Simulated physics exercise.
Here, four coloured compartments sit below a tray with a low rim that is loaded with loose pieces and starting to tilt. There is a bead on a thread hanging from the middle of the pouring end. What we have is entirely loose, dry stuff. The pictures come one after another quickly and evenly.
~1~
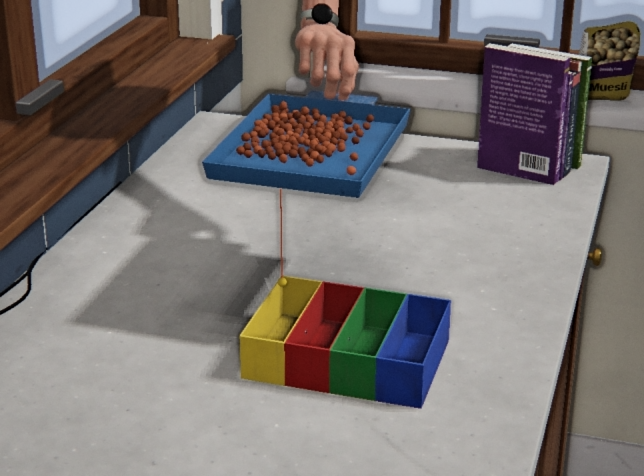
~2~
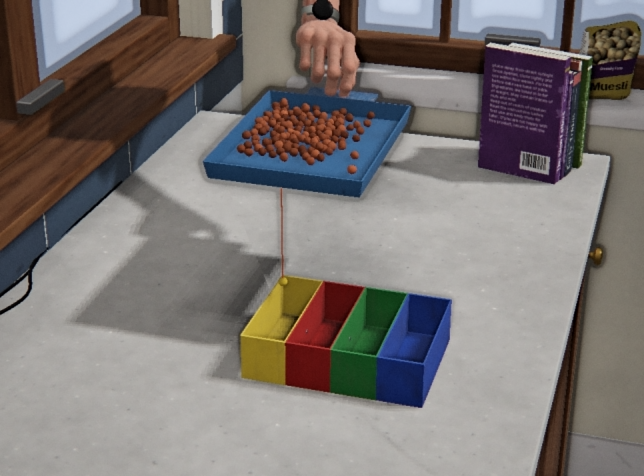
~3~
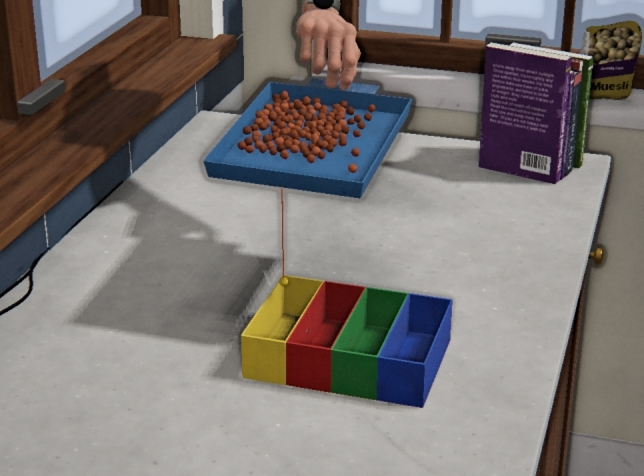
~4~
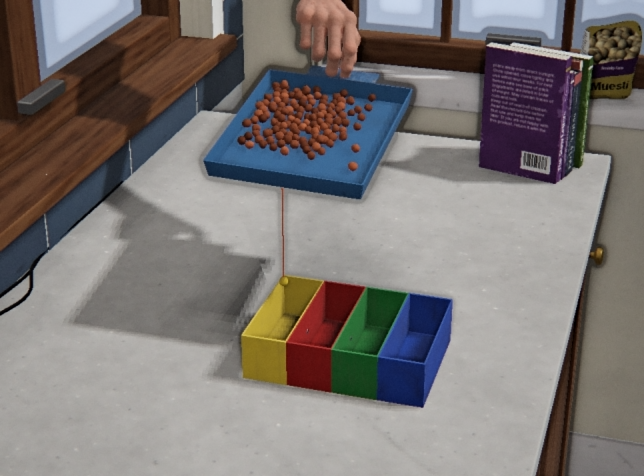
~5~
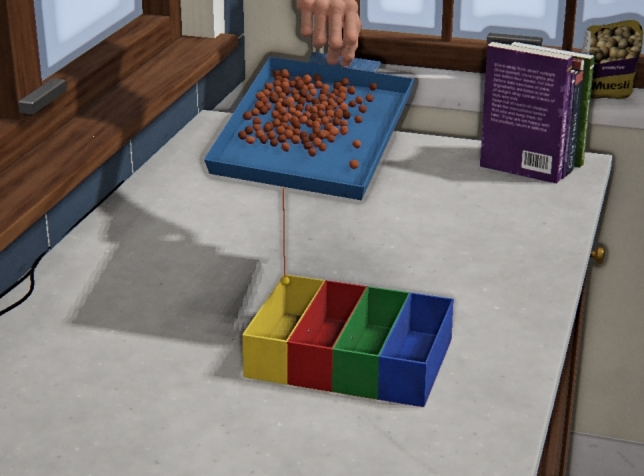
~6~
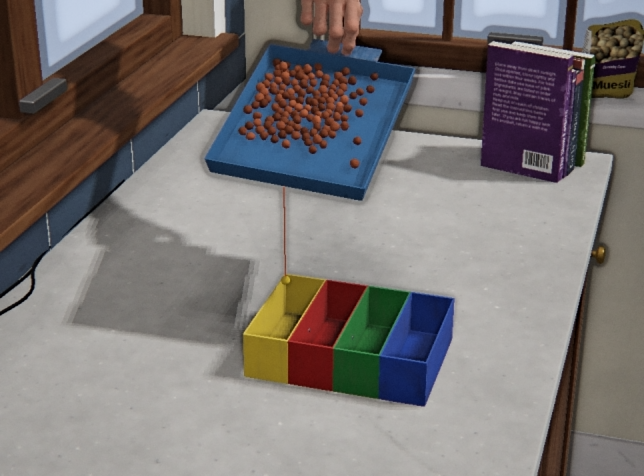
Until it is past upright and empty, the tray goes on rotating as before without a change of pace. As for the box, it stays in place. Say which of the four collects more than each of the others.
The red one collects the most.
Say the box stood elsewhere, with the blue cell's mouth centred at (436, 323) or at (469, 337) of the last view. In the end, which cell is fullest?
That red cell, and then the yellow cell.
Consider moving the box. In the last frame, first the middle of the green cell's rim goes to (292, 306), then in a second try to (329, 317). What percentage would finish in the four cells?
You'd see around 80 per cent and then around 100 per cent.
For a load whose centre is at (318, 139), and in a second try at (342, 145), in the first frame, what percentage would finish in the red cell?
Near 40 and 40 percent respectively.
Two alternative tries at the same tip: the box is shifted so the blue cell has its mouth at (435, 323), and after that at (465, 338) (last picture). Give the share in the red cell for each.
50 per cent the first time, 20 per cent the second time.
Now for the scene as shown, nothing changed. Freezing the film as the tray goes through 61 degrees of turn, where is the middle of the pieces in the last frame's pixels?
The middle of the pieces sits at roughly (310, 167).
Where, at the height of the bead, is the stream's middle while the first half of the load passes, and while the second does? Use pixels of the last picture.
I'd say close to (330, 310) at first and close to (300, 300) later on.
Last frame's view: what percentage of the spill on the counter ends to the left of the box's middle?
Roughly 100 percent.
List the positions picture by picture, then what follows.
In the first frame, corners of the pouring end at (207, 161) and (359, 180), level; middle of the load at (298, 132), clay pellets; bead on its thread at (282, 282); yellow cell at (263, 356); red cell at (307, 364); green cell at (353, 371); blue cell at (399, 379).
In the second frame, corners of the pouring end at (207, 160) and (360, 179), level; middle of the load at (298, 130).
In the third frame, corners of the pouring end at (208, 160) and (360, 181), tipped barely, lowest at the right corner; middle of the load at (299, 124).
In the fourth frame, corners of the pouring end at (208, 159) and (360, 183), tipped a little, lowest at the right corner; middle of the load at (299, 116).
In the fifth frame, corners of the pouring end at (209, 158) and (361, 184), tipped a little, lowest at the right corner; middle of the load at (300, 108).
In the sixth frame, corners of the pouring end at (209, 157) and (362, 186), tipped clearly, lowest at the right corner; middle of the load at (300, 100); yellow cell at (266, 354); red cell at (311, 362); green cell at (356, 369); blue cell at (403, 377).
Soon, tray tipped steeply; nearly all on the tray; a small part falling or outside the box.
A while on, tray tipped right over; most on the tray; a stray few in the red cell; a stray few in the green cell; a stray few in the yellow cell; a stray few falling or outside the box.
Towards the end, tray tipped past a quarter turn; about half in the red cell; about a quarter in the yellow cell; about a quarter in the green cell; a stray few in the blue cell; a small part falling or outside the box.
Finally, tray tipped past a quarter turn; about half in the red cell; about a quarter in the yellow cell; about a quarter in the green cell; a stray few in the blue cell; a small part outside the box.
